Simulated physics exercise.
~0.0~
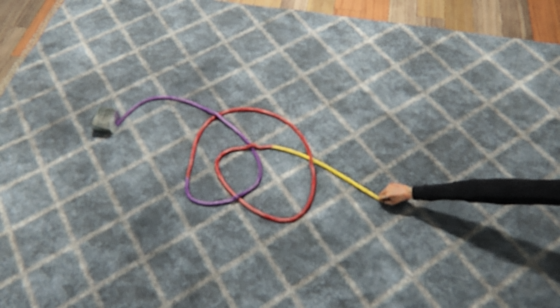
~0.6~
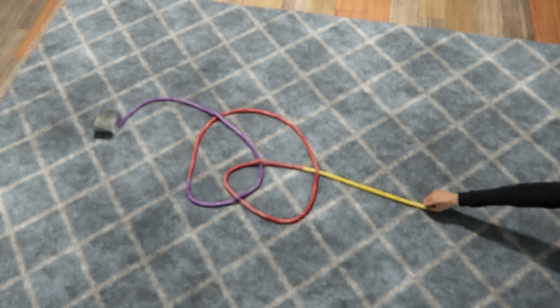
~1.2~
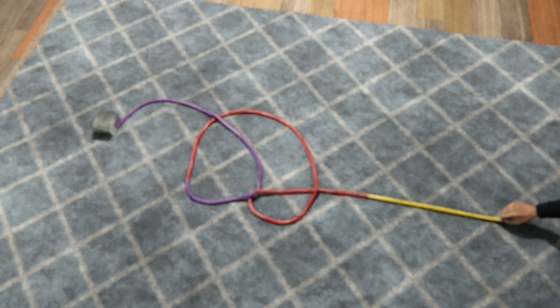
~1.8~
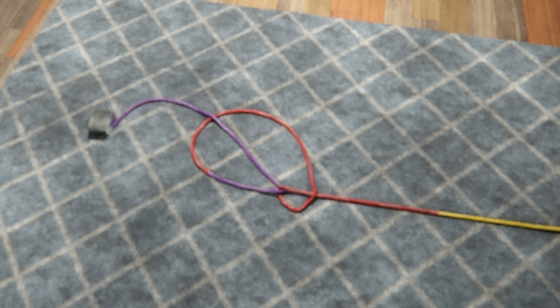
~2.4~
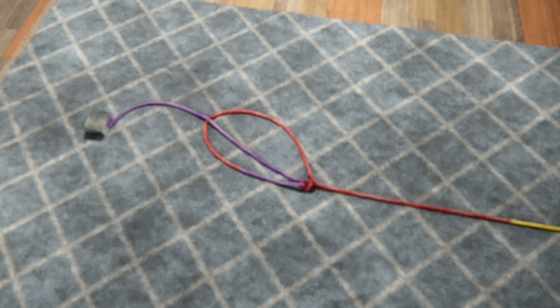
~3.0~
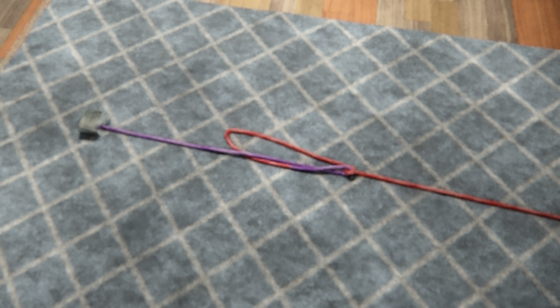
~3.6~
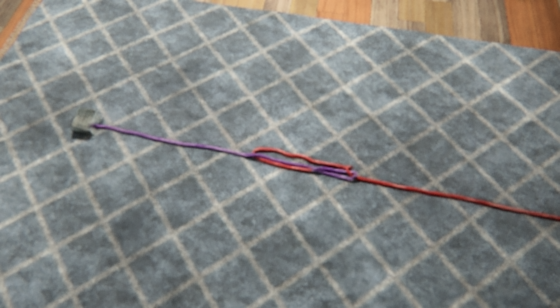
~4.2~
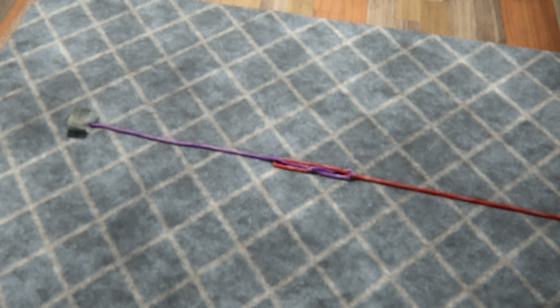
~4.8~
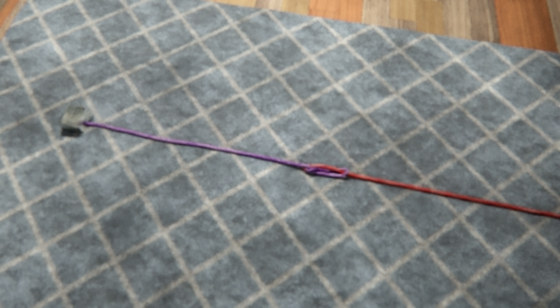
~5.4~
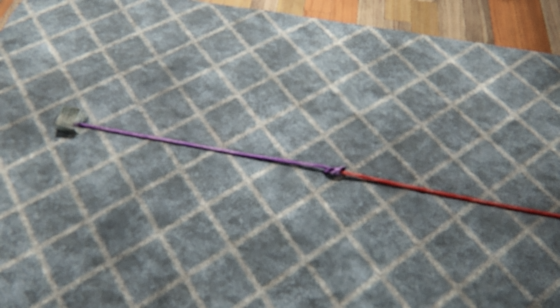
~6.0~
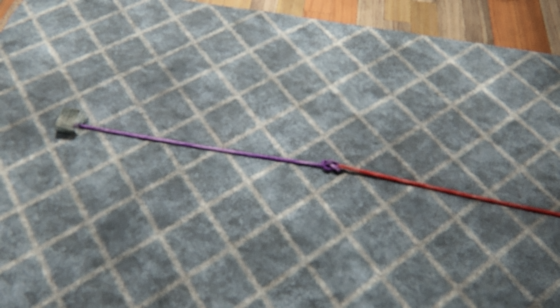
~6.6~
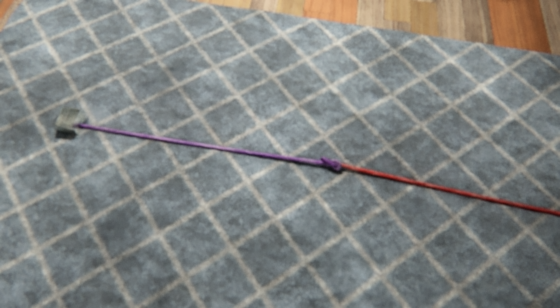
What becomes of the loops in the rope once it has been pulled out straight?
They do not come free but tighten into a small knot, which sits where the purple part meets the red part.
